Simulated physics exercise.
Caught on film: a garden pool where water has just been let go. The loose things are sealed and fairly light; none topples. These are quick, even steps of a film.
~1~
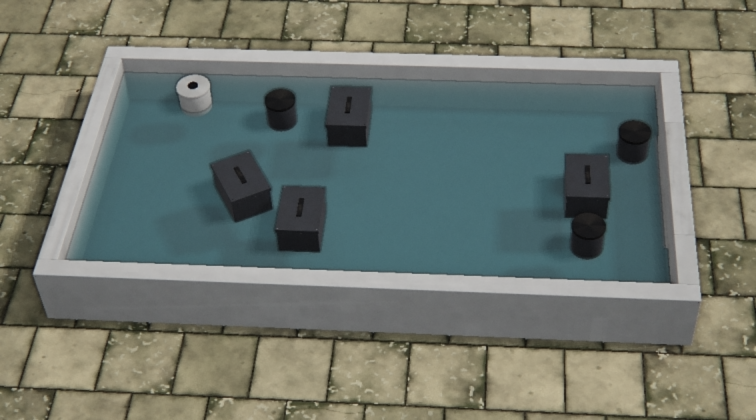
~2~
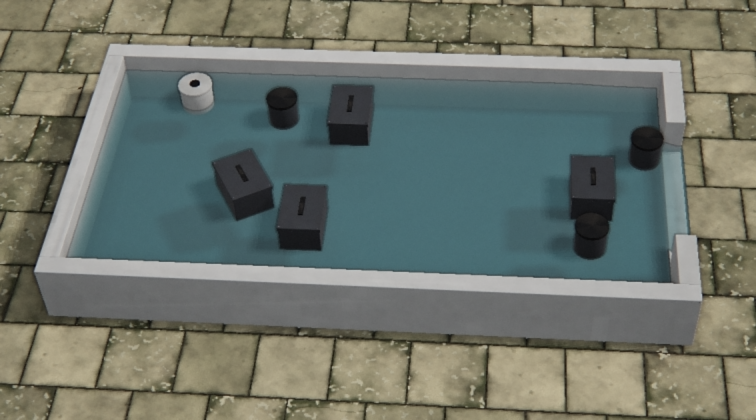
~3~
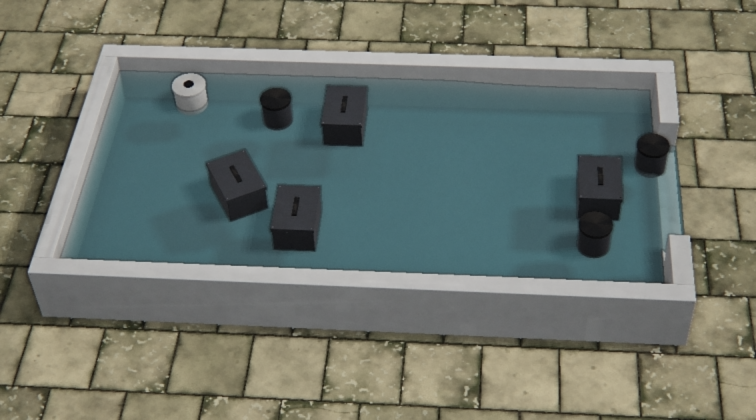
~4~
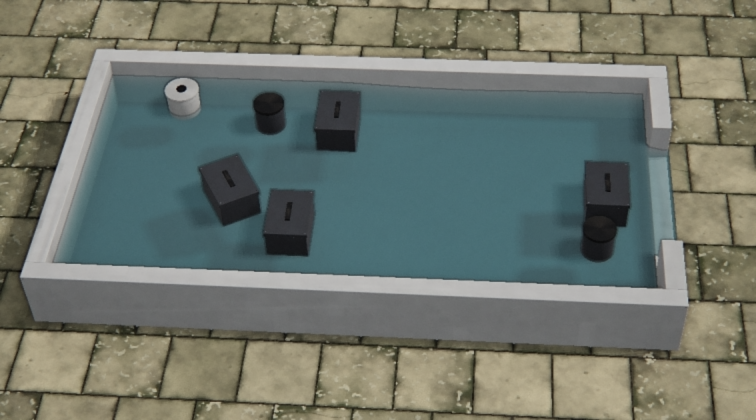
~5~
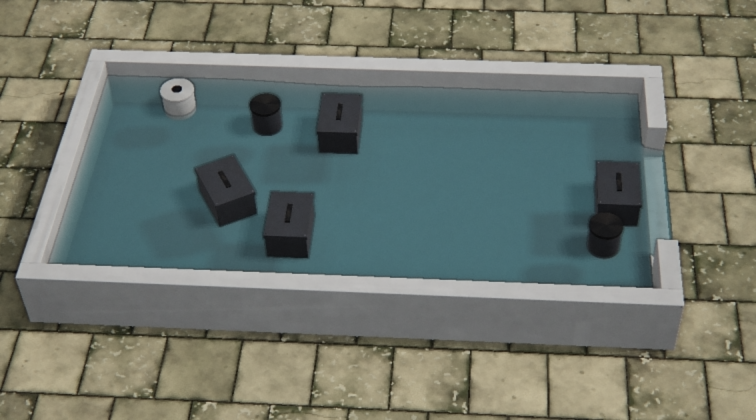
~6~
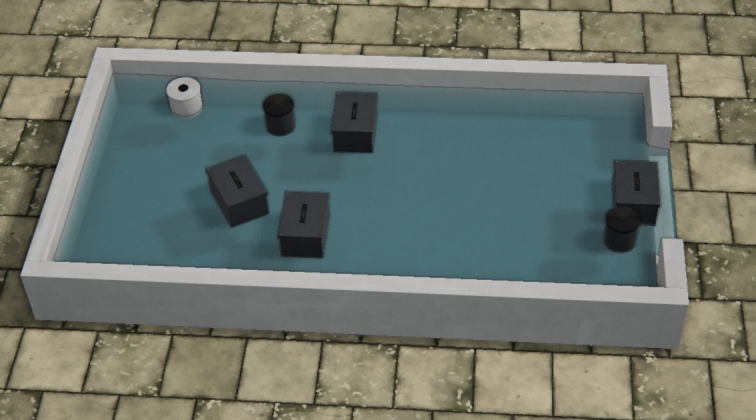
A gap opened in the right wall of a garden pool, and a dark pail slipped out of view there, while a dark tote and another pail drifted slowly right toward the opening.
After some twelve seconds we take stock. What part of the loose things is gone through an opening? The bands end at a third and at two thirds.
Share: From one to two thirds.
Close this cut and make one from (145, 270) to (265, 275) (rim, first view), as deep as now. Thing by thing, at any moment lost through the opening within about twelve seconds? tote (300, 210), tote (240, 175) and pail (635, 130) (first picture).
One after the other: Yes, washed out, no.
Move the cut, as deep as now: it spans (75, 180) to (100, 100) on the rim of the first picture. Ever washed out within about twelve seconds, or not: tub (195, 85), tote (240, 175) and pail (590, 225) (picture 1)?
In that order: Through, carried outside, inside.
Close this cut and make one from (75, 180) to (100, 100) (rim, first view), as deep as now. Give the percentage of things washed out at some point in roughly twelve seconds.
About 20 per cent.
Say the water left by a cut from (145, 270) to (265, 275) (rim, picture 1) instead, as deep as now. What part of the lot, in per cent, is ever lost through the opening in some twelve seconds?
About 20 per cent.
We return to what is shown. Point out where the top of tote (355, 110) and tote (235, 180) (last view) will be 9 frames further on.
Near (396, 116) and (267, 186).
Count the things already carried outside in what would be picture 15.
The number is 3.
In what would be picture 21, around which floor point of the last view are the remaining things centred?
Roughly at (337, 188).
A moment on, 2 of 8 are out; 6 afloat.
Next, 3 of 8 are out; 5 afloat.
Later, 3 of 8 are out; 5 afloat.
In the end, 3 of 8 are out; 5 afloat.
